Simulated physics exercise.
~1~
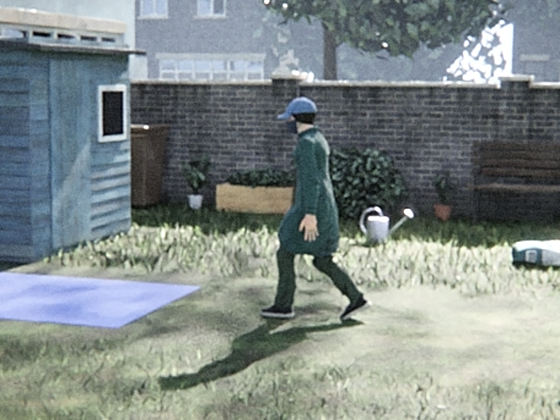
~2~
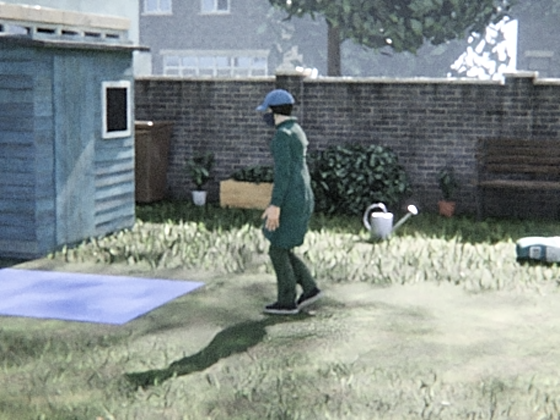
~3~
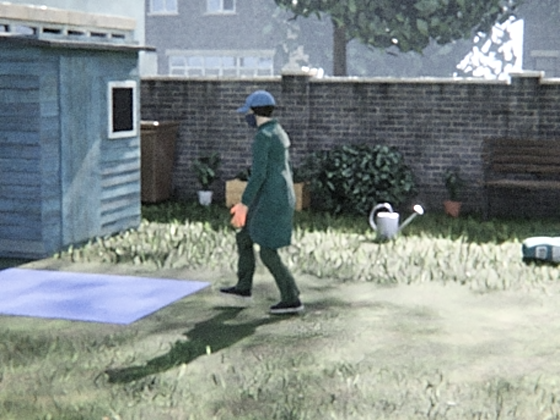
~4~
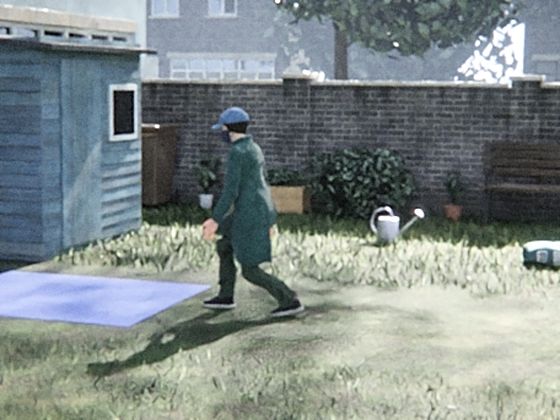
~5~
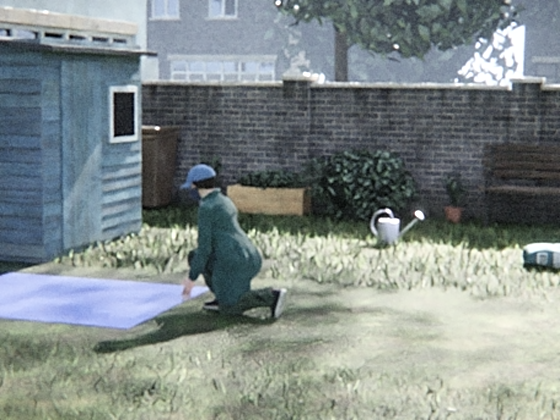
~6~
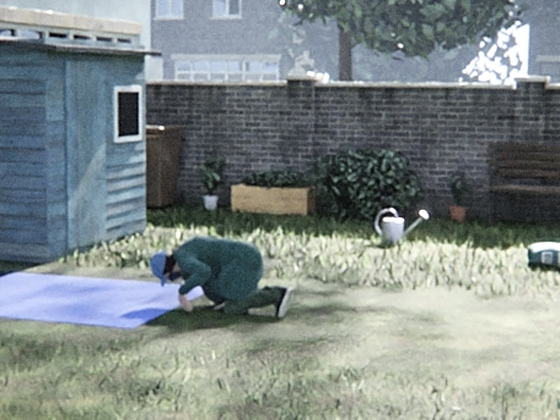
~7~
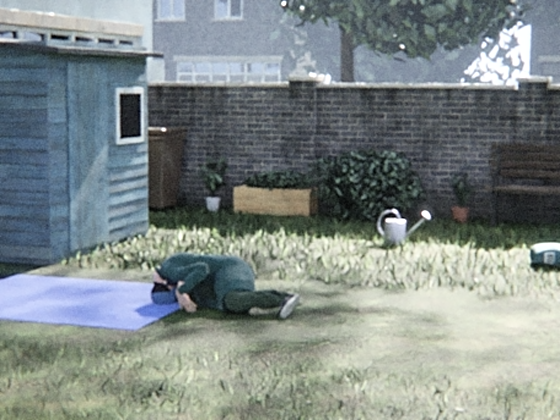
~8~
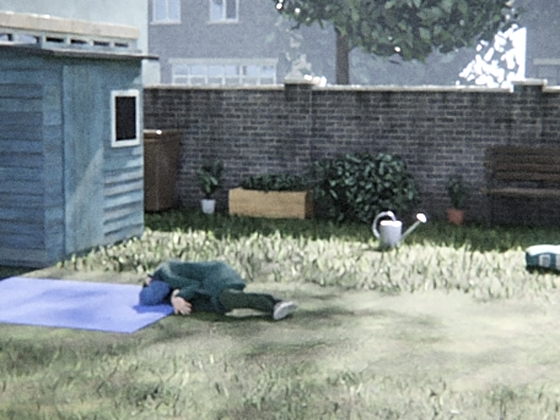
At first, a person in a blue cap and long green coat walks left across a sunlit lawn toward a blue mat beside a blue shed, with a brick wall, plants and a watering can behind. Nearing the mat, the person leans forward and sinks into a low crouch, arms reaching down. The body then folds forward, bringing the head down over the mat's near edge while the hands draw in close to the face. The hips drop and the person settles onto the ground, curled up. They end lying with head and chest past the edge, hips and legs still on the grass.
